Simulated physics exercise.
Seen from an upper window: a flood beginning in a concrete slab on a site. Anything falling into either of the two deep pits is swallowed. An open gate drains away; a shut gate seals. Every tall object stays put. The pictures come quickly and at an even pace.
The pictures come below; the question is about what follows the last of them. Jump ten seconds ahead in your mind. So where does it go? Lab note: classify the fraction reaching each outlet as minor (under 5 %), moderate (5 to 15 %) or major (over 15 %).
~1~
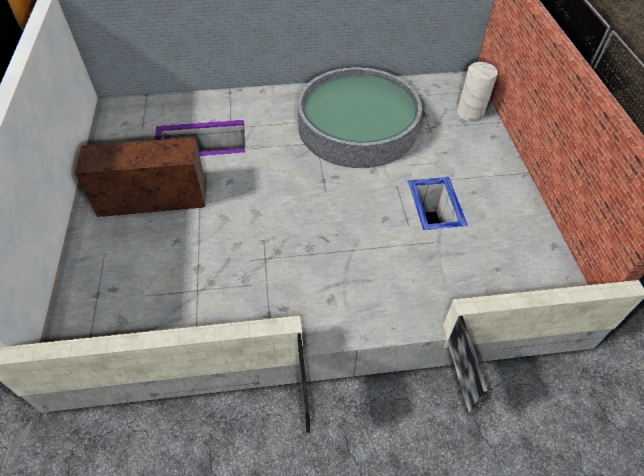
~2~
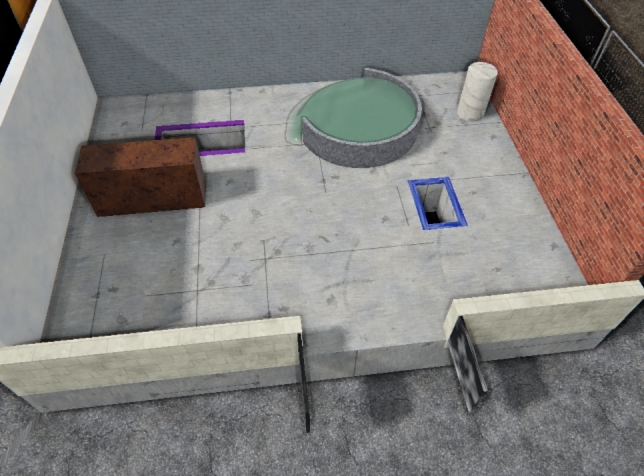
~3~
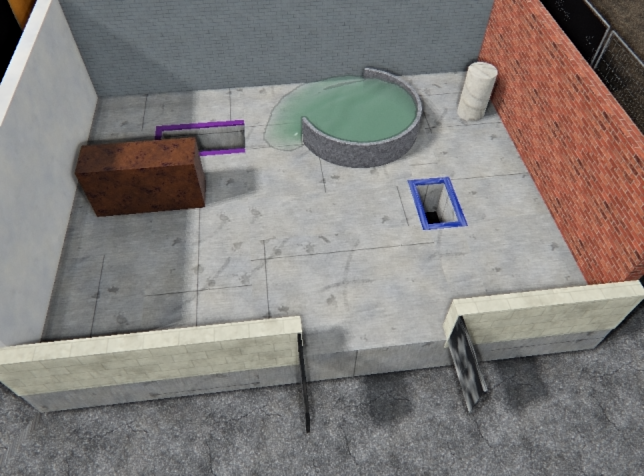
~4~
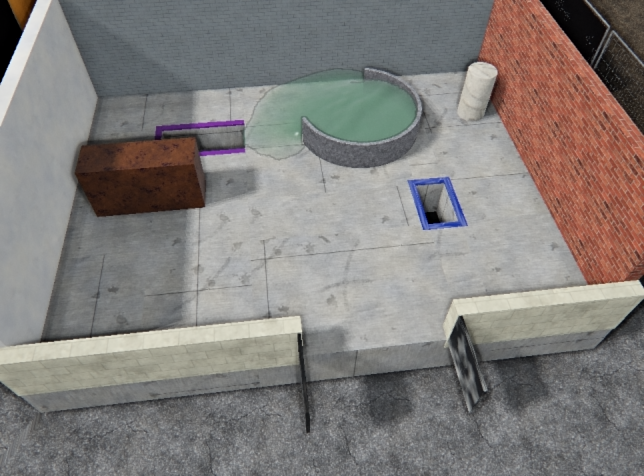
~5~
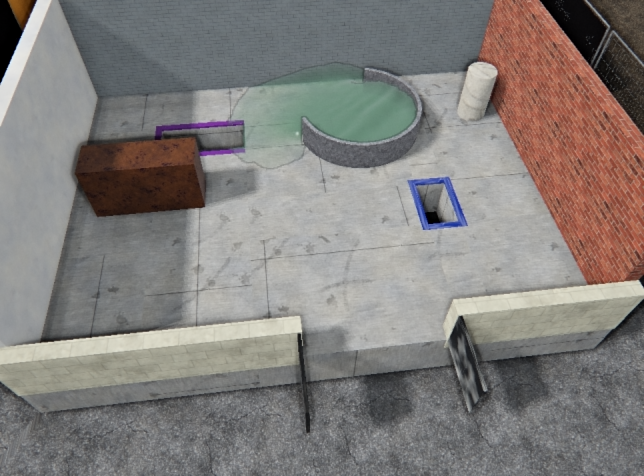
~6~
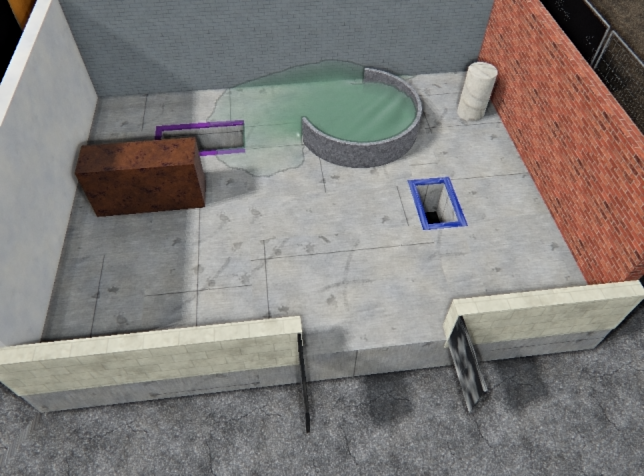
Fractions by outlet: Gate minor; blue pit minor; purple pit major.
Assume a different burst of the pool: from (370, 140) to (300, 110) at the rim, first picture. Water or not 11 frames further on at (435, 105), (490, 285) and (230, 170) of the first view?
Unsoaked, then unsoaked, then soaked.
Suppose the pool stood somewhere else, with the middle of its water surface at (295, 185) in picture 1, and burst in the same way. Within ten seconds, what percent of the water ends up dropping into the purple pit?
Share in the purple pit - 55 %.
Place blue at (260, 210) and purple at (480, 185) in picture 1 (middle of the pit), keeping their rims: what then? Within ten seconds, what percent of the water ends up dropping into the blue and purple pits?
Of the total, the blue pit holds 6 per cent and the purple pit 4 per cent.
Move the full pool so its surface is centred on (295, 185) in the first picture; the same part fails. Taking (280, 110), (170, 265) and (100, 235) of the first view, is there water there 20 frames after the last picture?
Soaked - soaked - soaked.
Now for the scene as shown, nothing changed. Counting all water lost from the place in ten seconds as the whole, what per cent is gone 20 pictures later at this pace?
I get 40 percent.
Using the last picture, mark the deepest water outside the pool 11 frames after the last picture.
Roughly (98, 99).
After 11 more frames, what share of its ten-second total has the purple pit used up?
About 15 %.
A moment on, water covers 20 % of the floor; the gate 0 %, the blue pit 0 %, the purple pit 4 %.
Next, water covers 25 % of the floor; the gate 0 %, the blue pit 0 %, the purple pit 7 %.
Then, water covers 30 % of the floor; the gate 0 %, the blue pit 0 %, the purple pit 16 %.
Later, water covers 55 % of the floor; the gate 0 %, the blue pit 0 %, the purple pit 28 %.
In the end, water covers 75 % of the floor; the gate 0 %, the blue pit 2 %, the purple pit 39 %.
